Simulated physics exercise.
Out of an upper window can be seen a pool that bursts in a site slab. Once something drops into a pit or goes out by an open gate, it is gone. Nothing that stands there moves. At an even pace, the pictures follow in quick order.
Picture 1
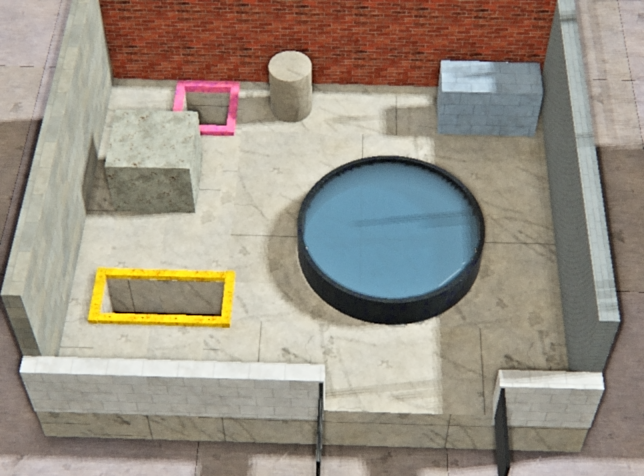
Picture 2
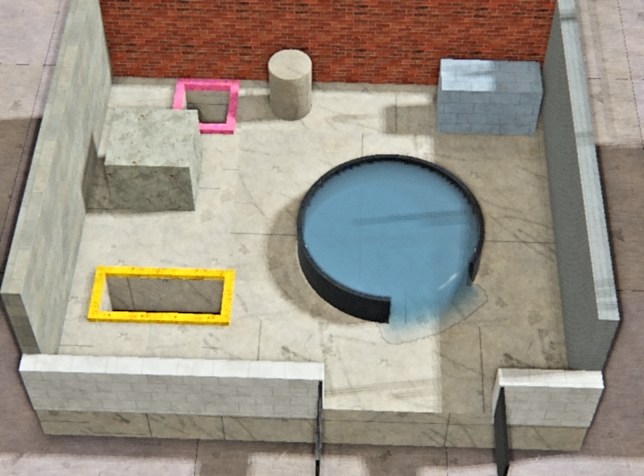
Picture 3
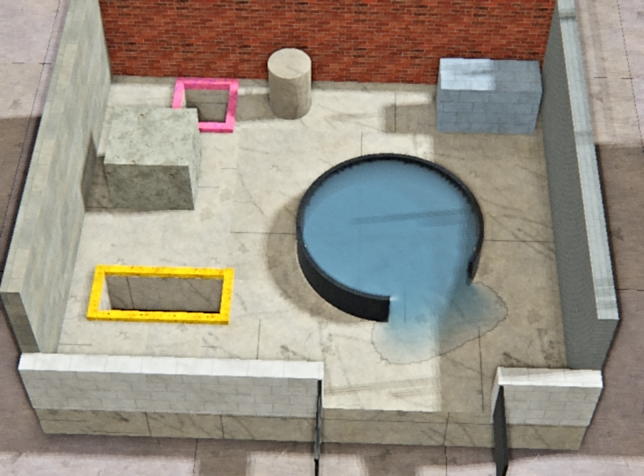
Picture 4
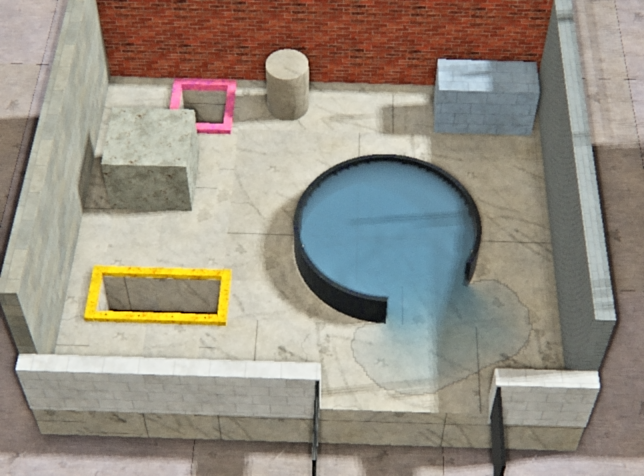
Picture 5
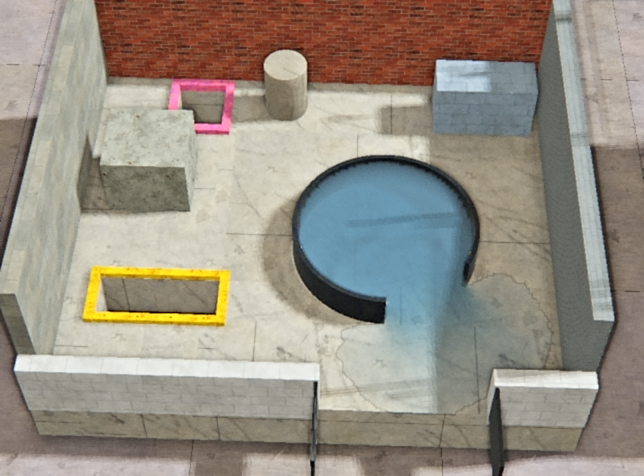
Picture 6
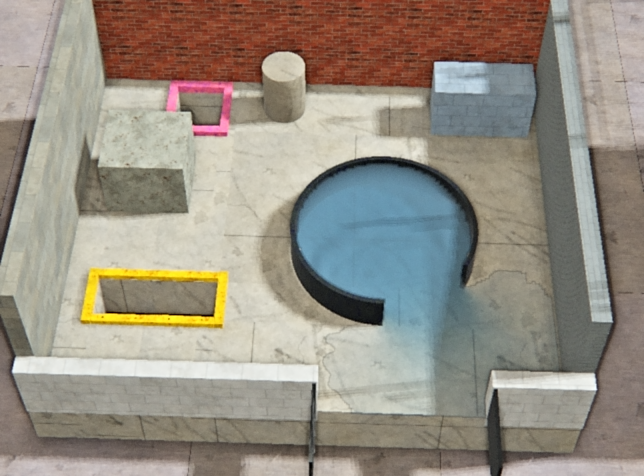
A round pool bursts open at its front right and blue water spreads across the slab.
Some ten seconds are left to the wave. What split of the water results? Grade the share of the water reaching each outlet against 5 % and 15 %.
By my reckoning the gate goes over 15 %, the pink pit stays under 5 %, the yellow pit stays under 5 %.
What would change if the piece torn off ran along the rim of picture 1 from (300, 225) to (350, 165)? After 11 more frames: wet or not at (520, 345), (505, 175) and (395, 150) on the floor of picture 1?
In the order asked: Out of reach, out of reach, out of reach.
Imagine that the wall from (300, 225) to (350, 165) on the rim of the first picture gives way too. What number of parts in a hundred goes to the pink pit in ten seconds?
Pink: 14 %.
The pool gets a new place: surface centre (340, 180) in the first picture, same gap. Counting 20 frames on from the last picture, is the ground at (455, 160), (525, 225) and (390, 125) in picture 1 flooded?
Outcome, in sequence: Unwetted, wetted, unwetted.
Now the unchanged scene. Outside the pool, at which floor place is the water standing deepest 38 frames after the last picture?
Somewhere near (552, 402), I think.
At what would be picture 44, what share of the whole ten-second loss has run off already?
Share gone by then: About 75 %.
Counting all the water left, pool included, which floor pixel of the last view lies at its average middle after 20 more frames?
Roughly (424, 277).
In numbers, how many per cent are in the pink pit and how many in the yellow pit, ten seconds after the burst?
Roughly 0 per cent, then 0 per cent.
A moment on, water covers 15 % of the floor; the gate 5 %, the pink pit 0 %, the yellow pit 0 %.
Next, water covers 15 % of the floor; the gate 13 %, the pink pit 0 %, the yellow pit 0 %.
Then, water covers 25 % of the floor; the gate 25 %, the pink pit 0 %, the yellow pit 0 %.
Later, water covers 40 % of the floor; the gate 40 %, the pink pit 0 %, the yellow pit 0 %.
In the end, water covers 55 % of the floor; the gate 51 %, the pink pit 0 %, the yellow pit 0 %.
